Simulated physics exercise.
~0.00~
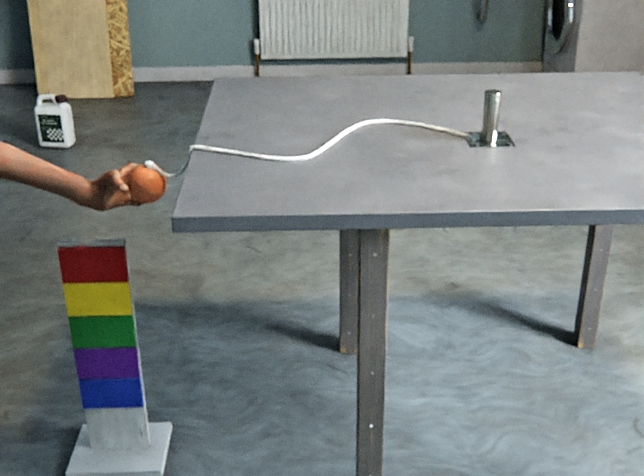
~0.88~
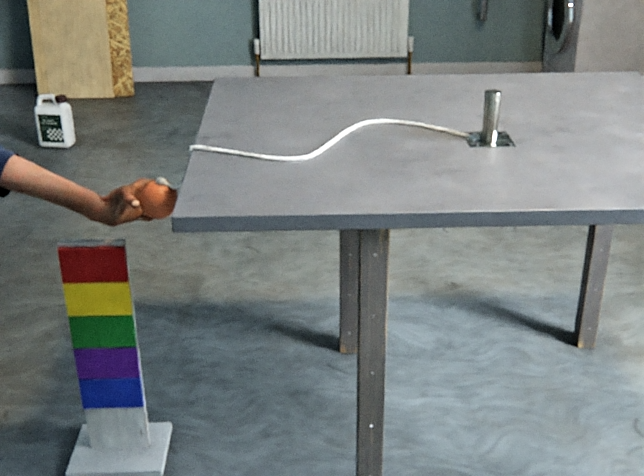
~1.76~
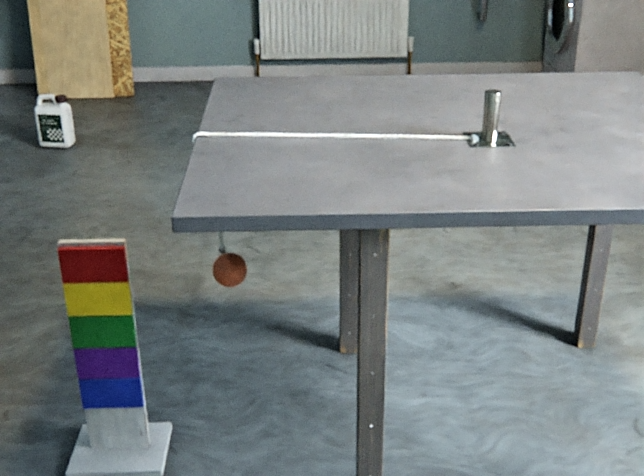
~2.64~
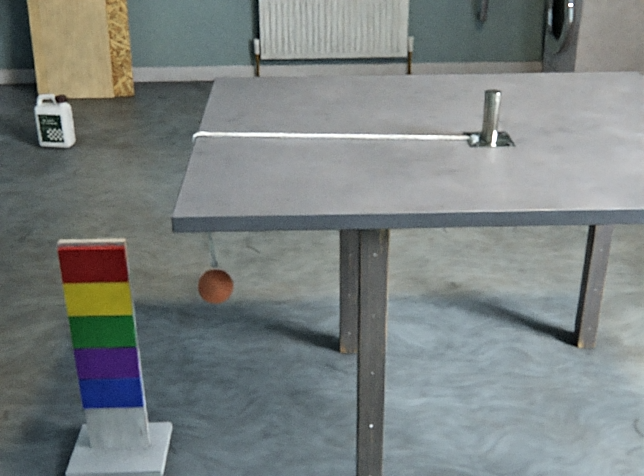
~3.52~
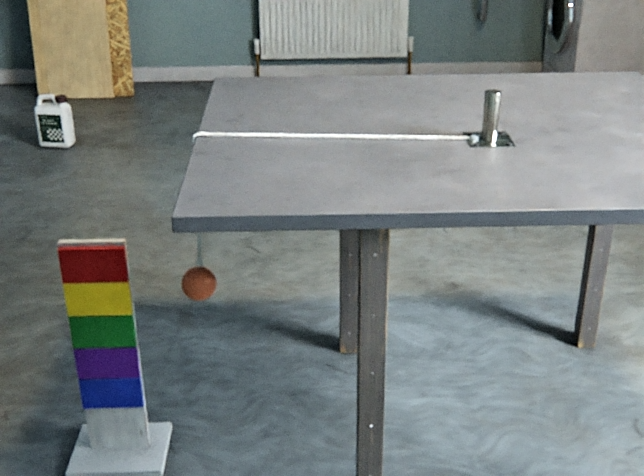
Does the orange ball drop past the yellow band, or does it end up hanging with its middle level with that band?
It ends up hanging from the taut cord with its middle level with the yellow band.
